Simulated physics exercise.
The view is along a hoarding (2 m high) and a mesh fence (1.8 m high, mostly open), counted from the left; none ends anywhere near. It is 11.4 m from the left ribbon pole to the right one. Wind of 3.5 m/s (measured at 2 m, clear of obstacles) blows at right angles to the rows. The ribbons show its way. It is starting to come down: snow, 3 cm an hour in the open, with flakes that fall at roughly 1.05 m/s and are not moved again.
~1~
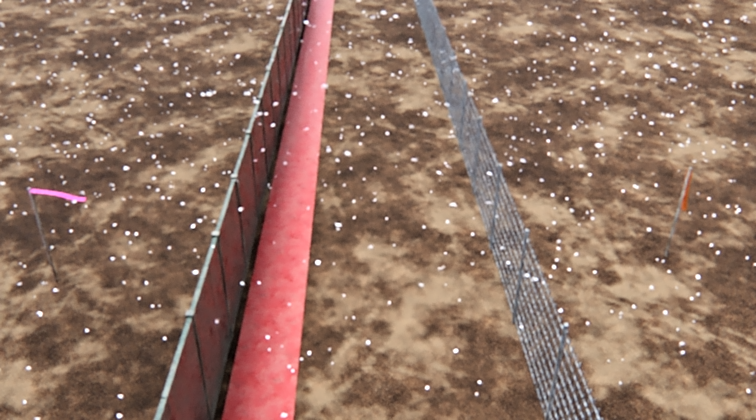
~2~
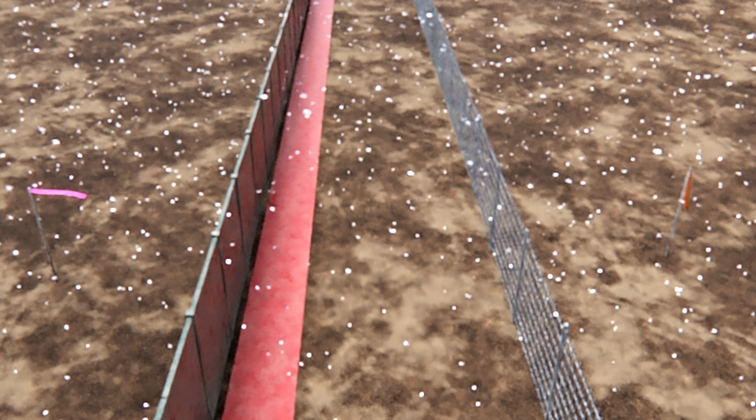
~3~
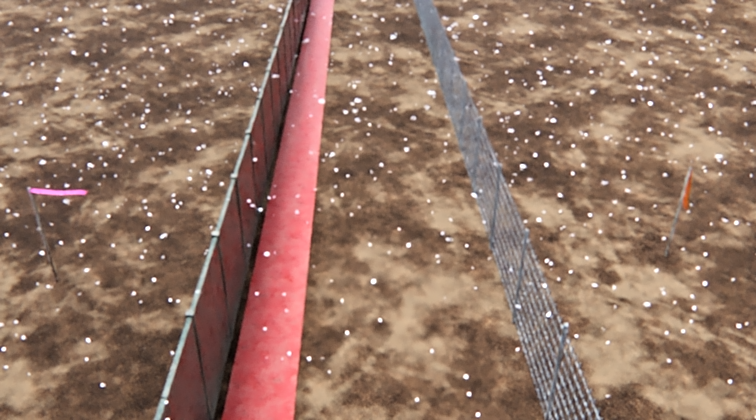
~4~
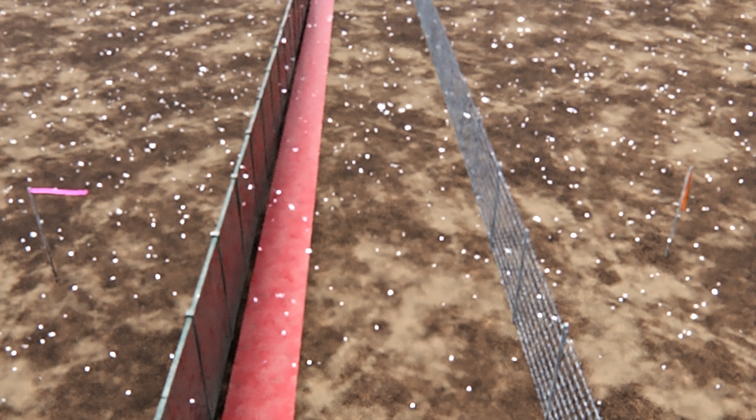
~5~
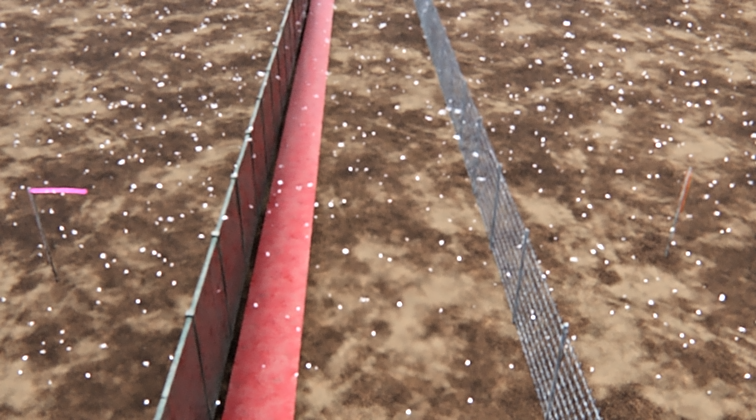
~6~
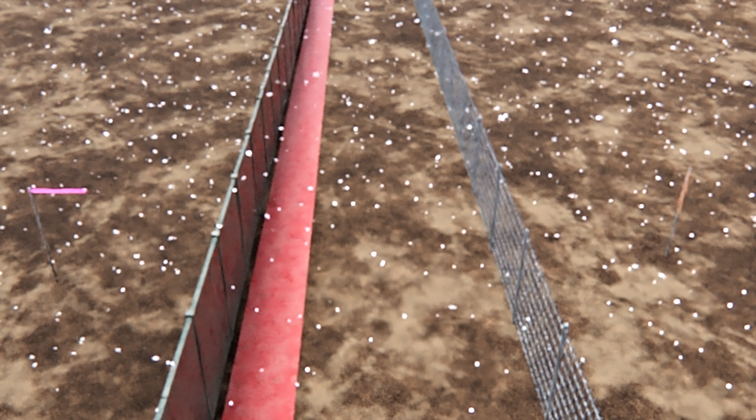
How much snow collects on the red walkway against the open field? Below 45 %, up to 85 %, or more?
The amount there is from 45 to 85 % of the open one.
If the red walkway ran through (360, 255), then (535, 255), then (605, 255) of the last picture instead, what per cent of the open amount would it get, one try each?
In turn about 80 %, 80 %, 90 %.
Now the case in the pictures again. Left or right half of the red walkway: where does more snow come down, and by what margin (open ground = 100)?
The right one, some 15 points more.
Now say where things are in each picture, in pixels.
The left ribbon ends at (85, 200), leaning 80 degrees to the right, in the first picture.
The right ribbon ends at (687, 209), leaning 15 degrees to the right and the red one passes (283, 258), in the second picture.
The left ribbon ends at (86, 193), leaning 85 degrees to the right, above the rows the flakes slant 80 degrees from upright, towards the right and the top of the mesh fence crosses (488, 138), in the third picture.
The right ribbon ends at (683, 211), hanging almost straight and the red one passes (293, 193), in the fourth picture.
The left ribbon ends at (86, 192), leaning 85 degrees to the right and above the rows the flakes slant 80 degrees from upright, towards the right, in the fifth picture.
The right ribbon ends at (678, 213), hanging almost straight and the top of the mesh fence crosses (488, 138), in the sixth picture.
In 10 minutes the red walkway collects 3 mm against 5 mm in the open.
In 30 minutes the red walkway collects 10 mm against 15 mm in the open.
In 60 minutes the red walkway collects 20 mm against 30 mm in the open, so the red walkway has 65 % of the open amount; the left half of it has 59 %, the right half 72 %.
